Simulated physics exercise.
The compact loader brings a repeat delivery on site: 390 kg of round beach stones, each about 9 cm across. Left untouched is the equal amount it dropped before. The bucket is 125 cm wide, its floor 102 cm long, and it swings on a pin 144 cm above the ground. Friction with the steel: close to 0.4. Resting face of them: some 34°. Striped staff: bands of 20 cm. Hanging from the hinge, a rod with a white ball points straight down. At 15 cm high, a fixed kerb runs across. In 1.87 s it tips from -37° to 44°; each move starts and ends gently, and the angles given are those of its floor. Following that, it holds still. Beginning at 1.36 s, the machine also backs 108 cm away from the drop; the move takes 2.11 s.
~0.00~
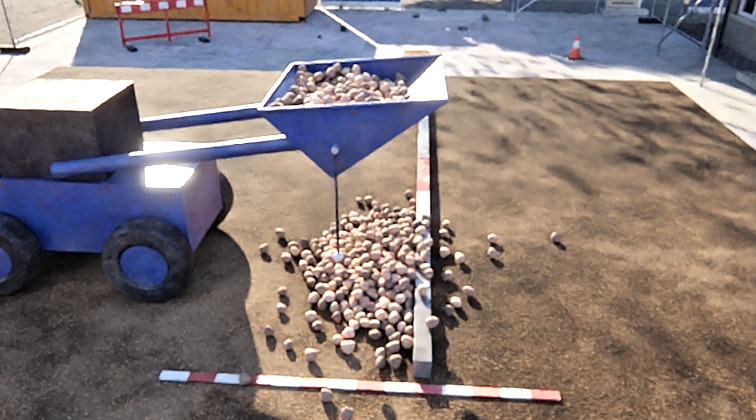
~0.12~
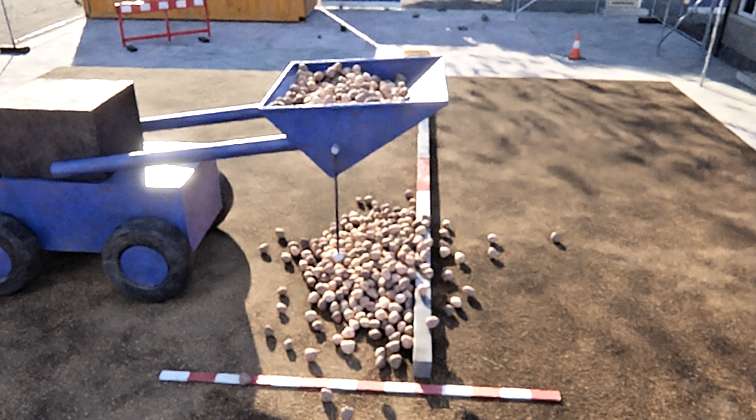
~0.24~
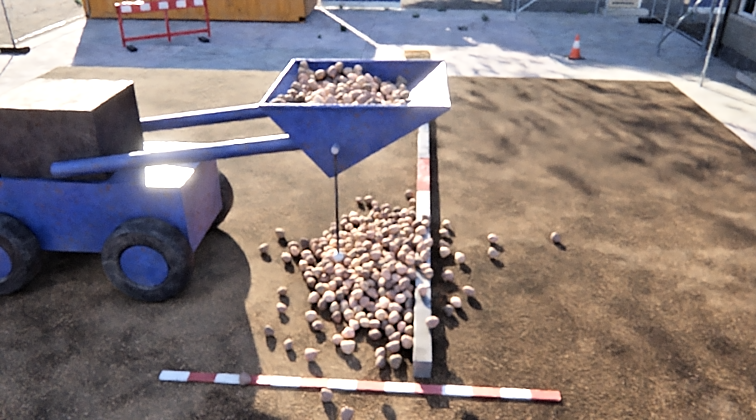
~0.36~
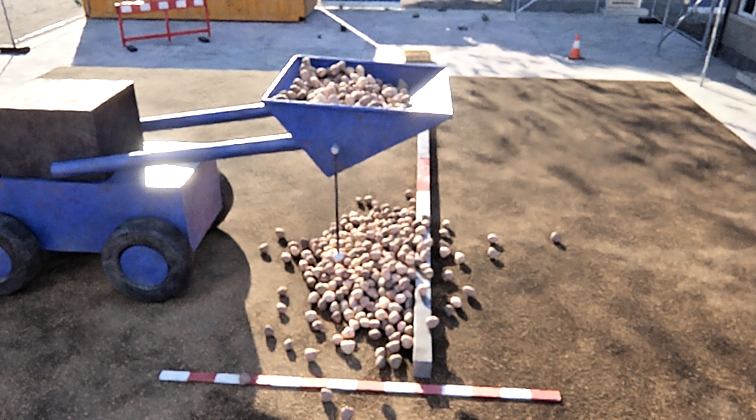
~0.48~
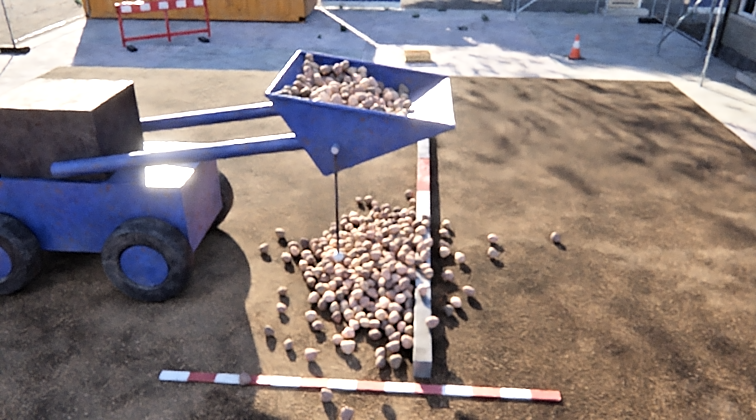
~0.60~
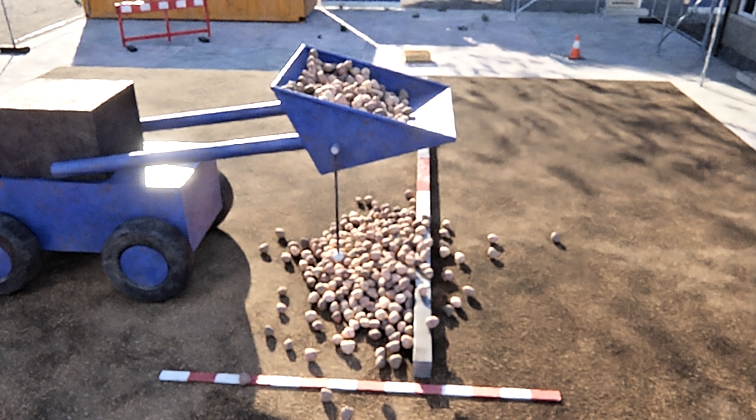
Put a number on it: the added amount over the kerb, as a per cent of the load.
78 percent, roughly.
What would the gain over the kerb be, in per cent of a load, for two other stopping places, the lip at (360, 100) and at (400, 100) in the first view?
I'd expect near 5 per cent first and near 40 per cent next.
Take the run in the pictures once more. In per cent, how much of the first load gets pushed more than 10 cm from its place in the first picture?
I'd say roughly 5 per cent of them.
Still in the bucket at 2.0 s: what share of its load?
Near 10 per cent of the load is held.
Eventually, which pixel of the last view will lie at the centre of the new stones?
Middle: Approx. (460, 264) px.
After 1.4 s the floor is at 31°; in per cent of one load, 99 in the bucket, 98 on this side of the kerb, 3 over the kerb; the foremost stones are at (478, 259).
After 2.0 s the floor is at 44°; in per cent of one load, 8 in the bucket, 133 on this side of the kerb, 58 over the kerb; the foremost stones are at (515, 268).
After 3.9 s the floor is at 44°; in per cent of one load, 0 in the bucket, 119 on this side of the kerb, 81 over the kerb; the foremost stones are at (636, 250).
After 6.7 s the floor is at 44°; in per cent of one load, 0 in the bucket, 119 on this side of the kerb, 81 over the kerb; the foremost stones are at (636, 250). Net gain over the kerb, 78.
